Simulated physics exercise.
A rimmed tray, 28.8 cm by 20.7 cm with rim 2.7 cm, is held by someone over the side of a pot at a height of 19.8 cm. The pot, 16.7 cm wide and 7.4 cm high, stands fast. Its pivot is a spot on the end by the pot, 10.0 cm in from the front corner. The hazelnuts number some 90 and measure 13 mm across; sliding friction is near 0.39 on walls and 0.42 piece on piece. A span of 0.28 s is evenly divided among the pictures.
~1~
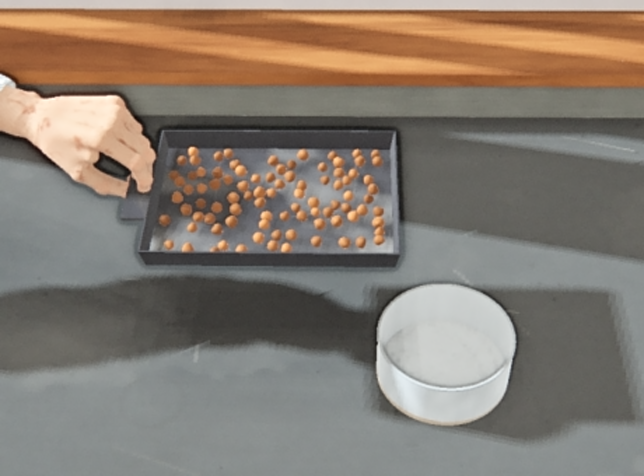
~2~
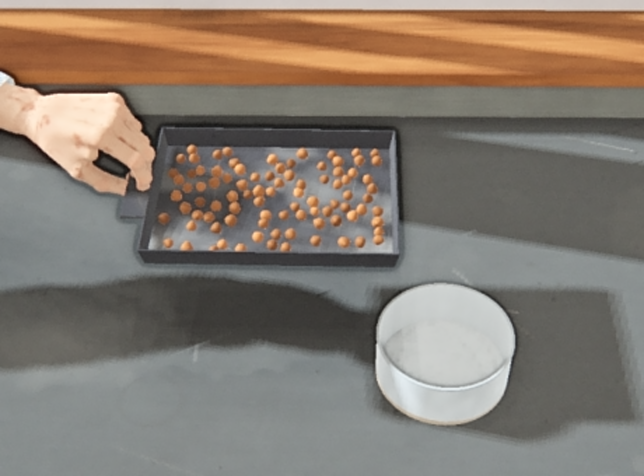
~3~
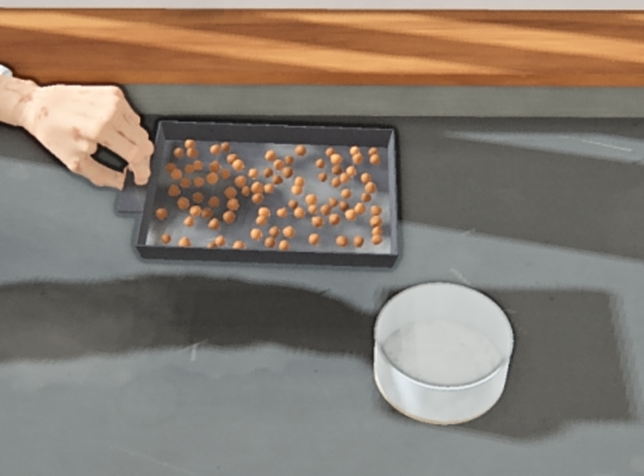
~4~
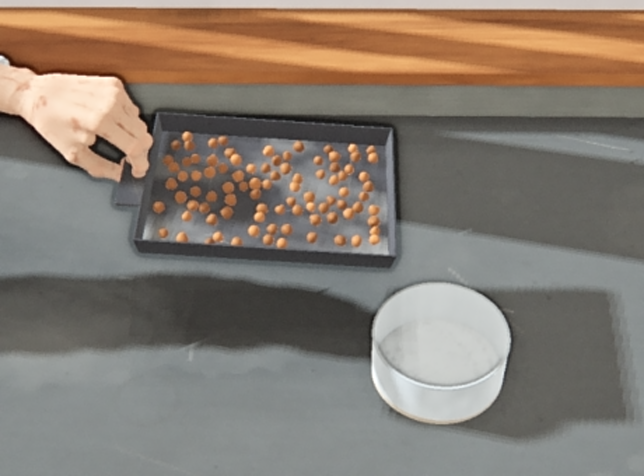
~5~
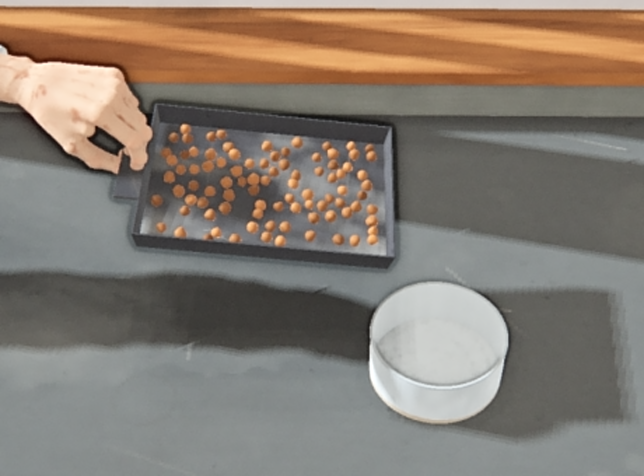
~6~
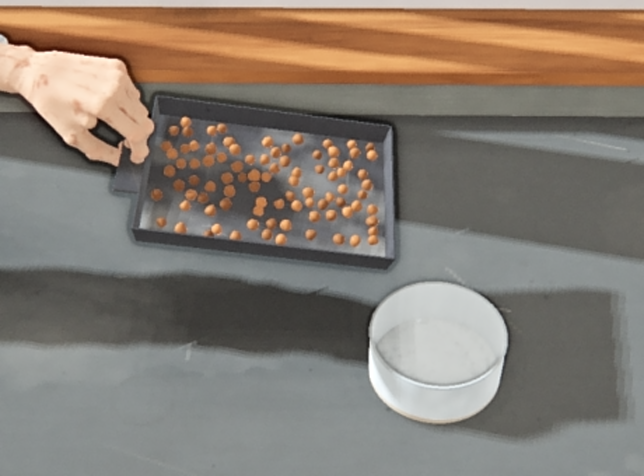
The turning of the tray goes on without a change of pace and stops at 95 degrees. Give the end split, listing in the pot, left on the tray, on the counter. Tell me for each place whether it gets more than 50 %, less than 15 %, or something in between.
I expect pot: More than 50 %, tray: Less than 15 %, counter: Less than 15 %.
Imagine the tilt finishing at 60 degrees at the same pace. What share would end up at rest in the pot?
0 per cent.
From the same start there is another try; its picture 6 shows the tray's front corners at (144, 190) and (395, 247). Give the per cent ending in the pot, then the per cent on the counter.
Split: Pot = 20, counter = 80.
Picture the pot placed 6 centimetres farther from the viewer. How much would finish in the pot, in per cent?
I'd say some 65 per cent would end up there.
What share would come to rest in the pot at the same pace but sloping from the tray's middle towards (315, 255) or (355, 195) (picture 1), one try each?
First try: About 10 percent; second try: About 15 percent.
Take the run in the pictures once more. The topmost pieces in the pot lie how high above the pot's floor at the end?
It reaches roughly 2.0 cm.
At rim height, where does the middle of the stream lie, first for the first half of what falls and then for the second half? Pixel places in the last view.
At about (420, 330), then at (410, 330).
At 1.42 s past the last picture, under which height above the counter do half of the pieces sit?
Roughly 22 centimetres, more or less.
Then, 0.85 s after the last picture, tilt 49 degrees; the tray holds 100 %, the pot 0 %.
Then, 1.42 s after the last picture, tilt 76 degrees; the tray holds 100 %, the pot 0 %.
Then, 2.04 s after the last picture, tilt 95 degrees; the tray holds 25 %, the pot 45 %.
In the end, pot 95 %, tray 0 %, counter 5 %.
